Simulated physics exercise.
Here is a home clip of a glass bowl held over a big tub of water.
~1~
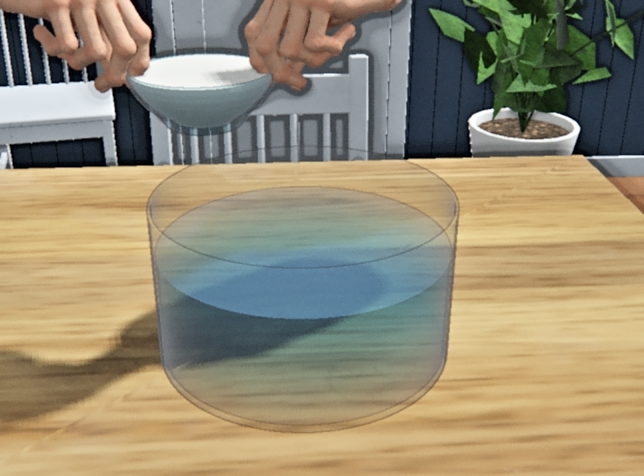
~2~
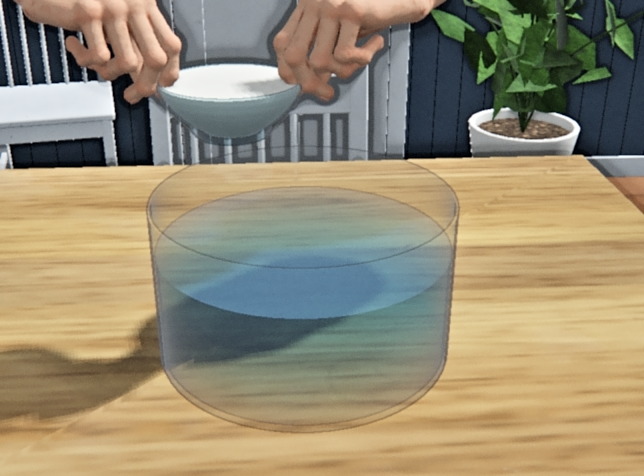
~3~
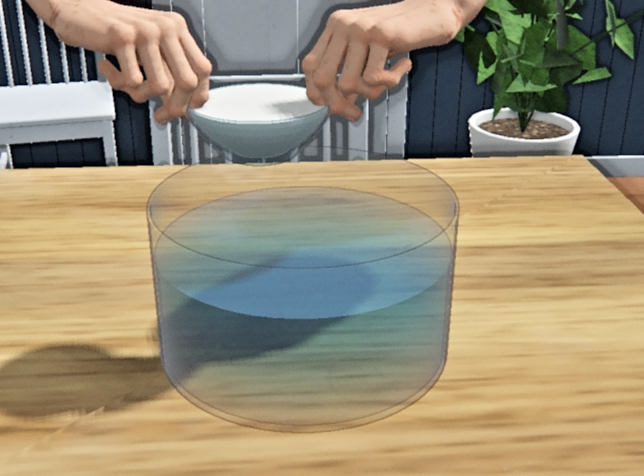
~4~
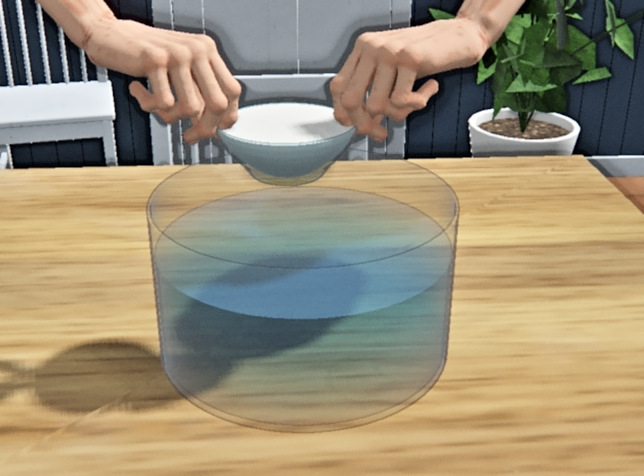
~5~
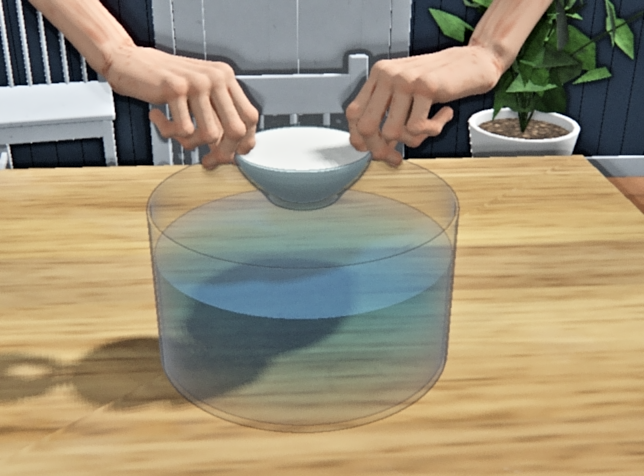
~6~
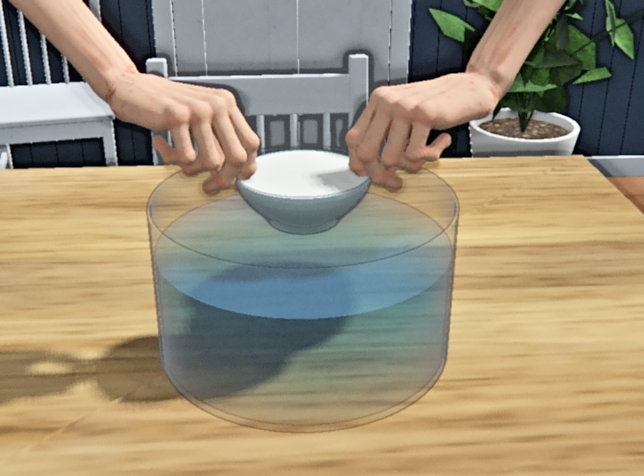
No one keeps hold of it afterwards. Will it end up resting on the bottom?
Yes, it ends up on the bottom.
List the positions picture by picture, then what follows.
Bowl (203, 94) nearly full; above the big tub, in the first picture.
Bowl nearly full, surface at (230, 82); coming down, in the second picture.
Bowl (260, 124) nearly full; lower, in the third picture.
Bowl nearly full, surface at (287, 124); lower still, in the fourth picture.
Bowl (303, 169) nearly full; close to the surface, in the fifth picture.
Bowl nearly full, surface at (303, 174); just over the surface, in the sixth picture.
Shortly, the bowl dips into the water.
Then, water pours in over its rim.
At the finish, the bowl lies on the bottom.
